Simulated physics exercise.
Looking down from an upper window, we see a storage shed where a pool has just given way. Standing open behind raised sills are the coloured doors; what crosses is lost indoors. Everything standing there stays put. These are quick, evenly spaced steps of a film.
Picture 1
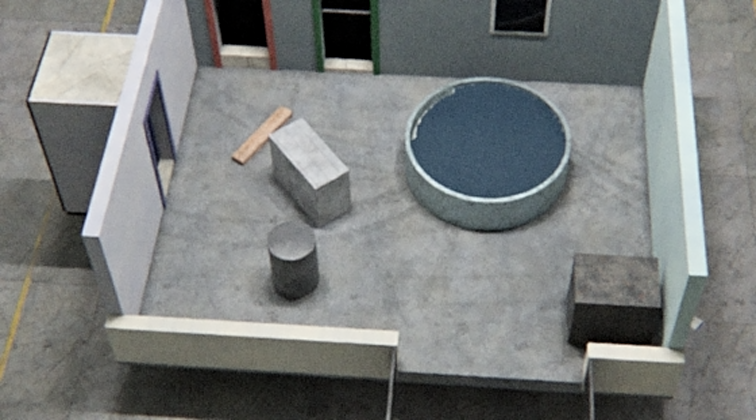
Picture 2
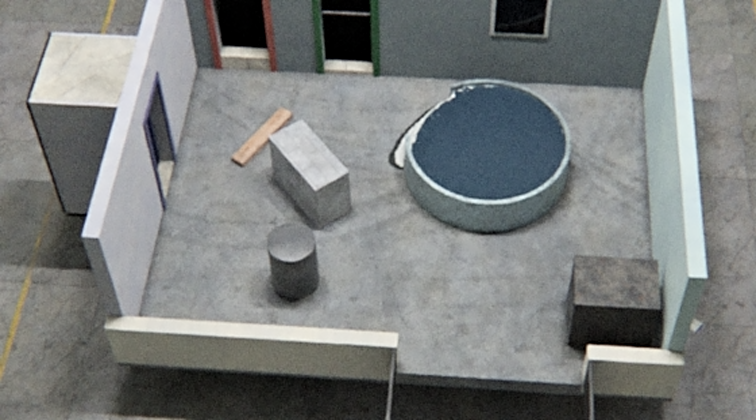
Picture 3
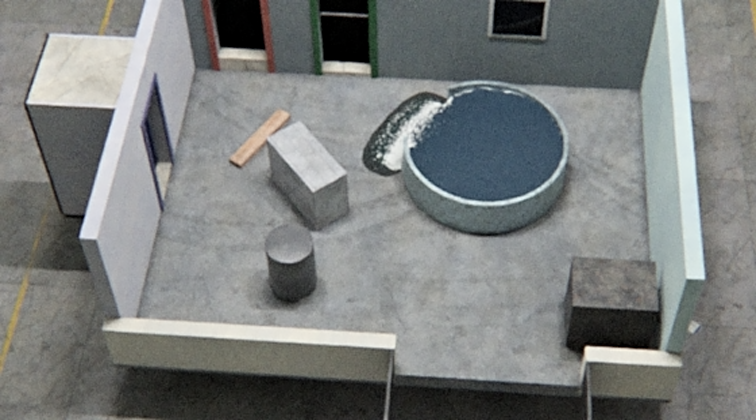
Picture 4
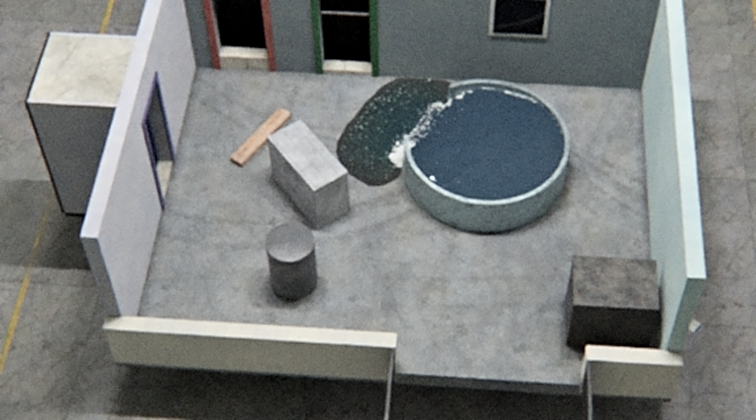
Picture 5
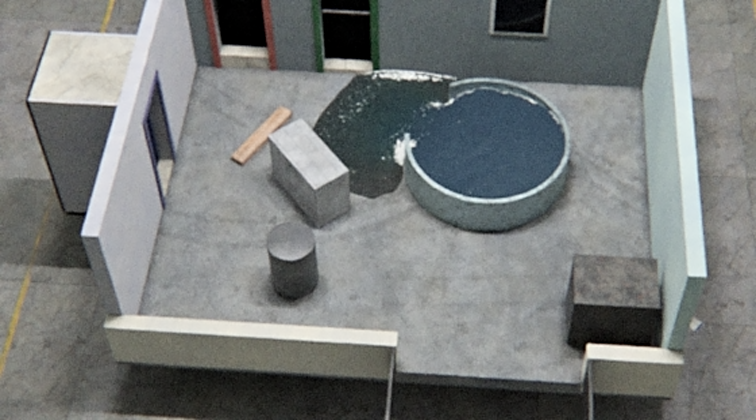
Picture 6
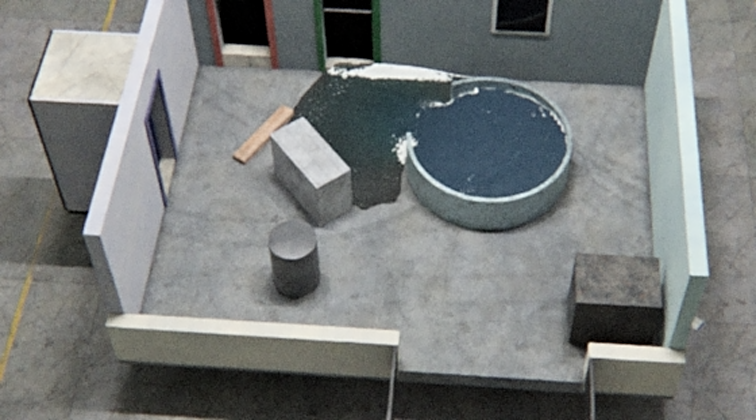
In a walled storage shed seen from above, dark blue water lies still in a round tank near the back wall. Water breaks out through the tank's left side in a white froth, then spreads leftward across the grey floor as a dark sheet, reaching the back wall, the pale block and the plank.
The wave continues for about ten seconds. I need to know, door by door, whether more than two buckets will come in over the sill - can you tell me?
Sure. At the green door, more than two will. At the blue door, more than two will. At the red door, no more than two will.
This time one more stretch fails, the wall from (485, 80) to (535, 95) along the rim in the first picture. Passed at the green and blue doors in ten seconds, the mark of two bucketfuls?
Well, the green door gets less, but the blue door gets less.
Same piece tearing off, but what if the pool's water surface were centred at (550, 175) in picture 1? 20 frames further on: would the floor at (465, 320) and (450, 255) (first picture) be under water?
I'd say still dry for the first and still dry for the second.
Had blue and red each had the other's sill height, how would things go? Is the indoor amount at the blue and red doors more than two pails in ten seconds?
Blue: Under the mark; red: Over the mark.
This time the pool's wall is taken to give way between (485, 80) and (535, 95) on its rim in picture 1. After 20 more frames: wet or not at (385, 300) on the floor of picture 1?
At the point asked about: Unwetted.
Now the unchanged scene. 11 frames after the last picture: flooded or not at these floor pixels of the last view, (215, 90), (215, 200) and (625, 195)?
Taking them as listed, they are waterlogged, waterlogged and spared.
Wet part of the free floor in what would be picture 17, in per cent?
Estimate: Near 30 %.
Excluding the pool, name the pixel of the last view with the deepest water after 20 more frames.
My pick is (204, 86).
A moment on, water covers 20 % of the floor; the green door over two buckets in, the blue door not reached, the red door wet at the sill, nothing in.
Next, water covers 30 % of the floor; the green door over two buckets in, the blue door not reached, the red door wet at the sill, nothing in.
Then, water covers 50 % of the floor; the green door far over two buckets in, the blue door under two buckets in, the red door under two buckets in.
Later, water covers 75 % of the floor; the green door far over two buckets in, the blue door over two buckets in, the red door under two buckets in.
In the end, water covers 95 % of the floor; the green door far over two buckets in, the blue door over two buckets in, the red door under two buckets in.
